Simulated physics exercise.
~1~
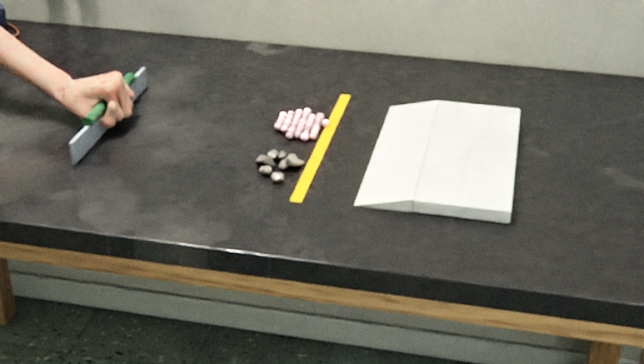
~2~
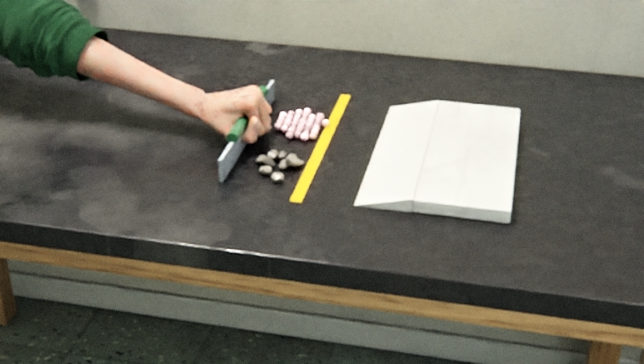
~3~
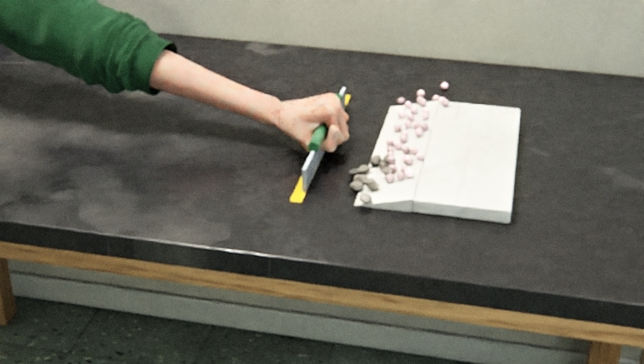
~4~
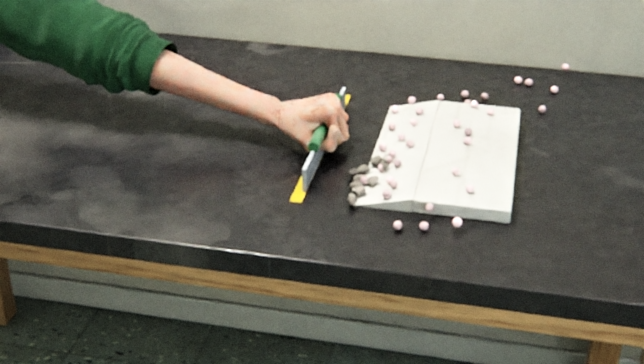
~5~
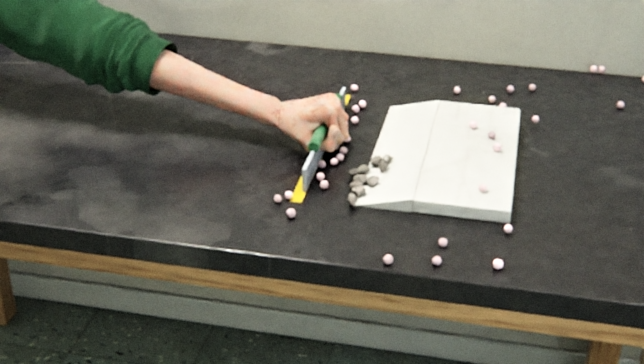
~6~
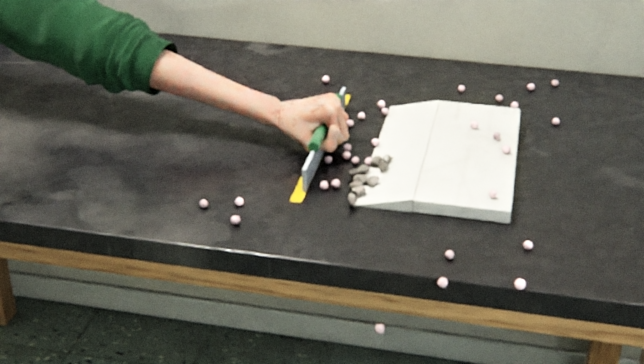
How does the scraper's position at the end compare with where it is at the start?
At the start the scraper is on the left part of the table, well away from the yellow tape. At the end it is further right, held at the yellow tape just before the white ramp.
We see a hand sweep a green-handled scraper right, pushing pink pieces and grey stones towards a white ramp, and stop at the yellow tape. The stones settle around the ramp's low edge, while the pink pieces scatter, some beyond the ramp and others back around the scraper.
